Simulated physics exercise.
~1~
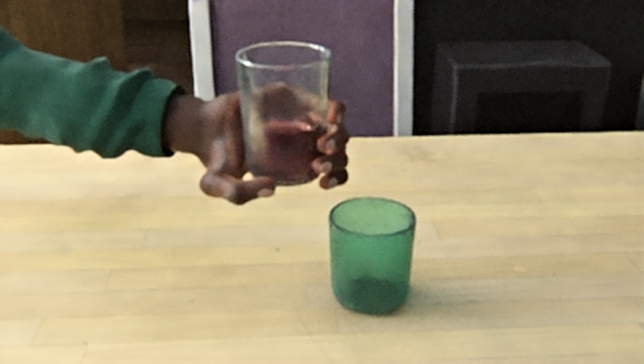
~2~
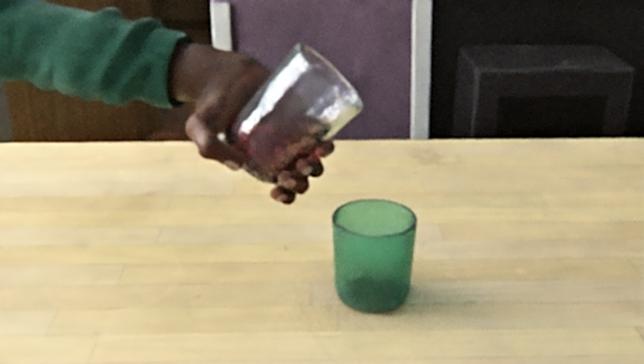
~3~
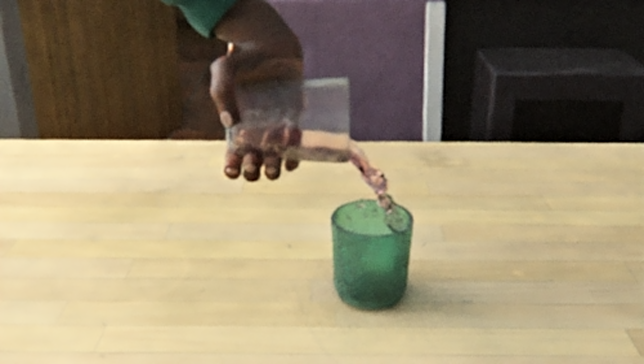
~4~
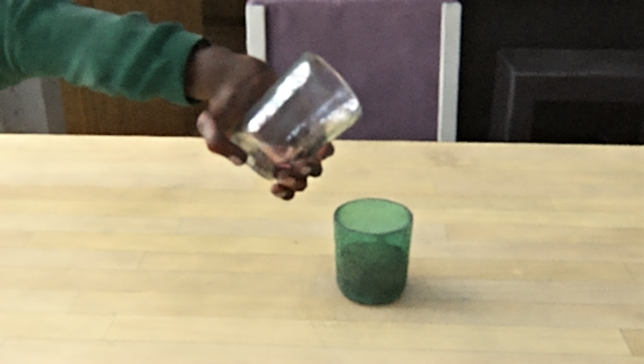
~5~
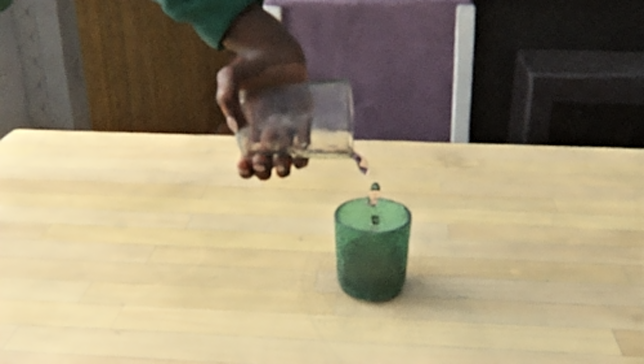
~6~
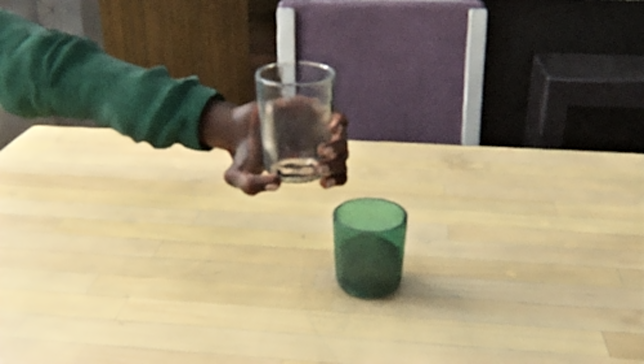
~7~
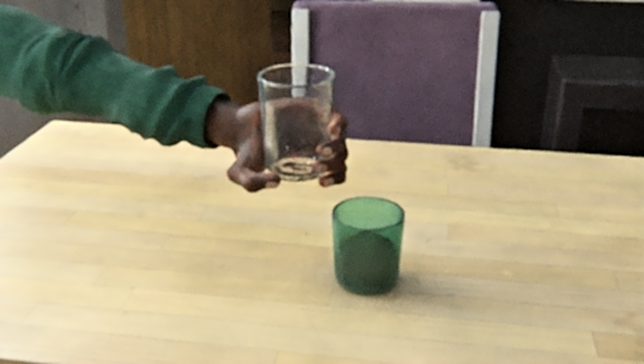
A hand in a green sleeve tipped a clear glass of reddish liquid over a green glass on a wooden table, poured some in, eased back, then tipped again to pour more, and finally held the clear glass upright, looking nearly empty.
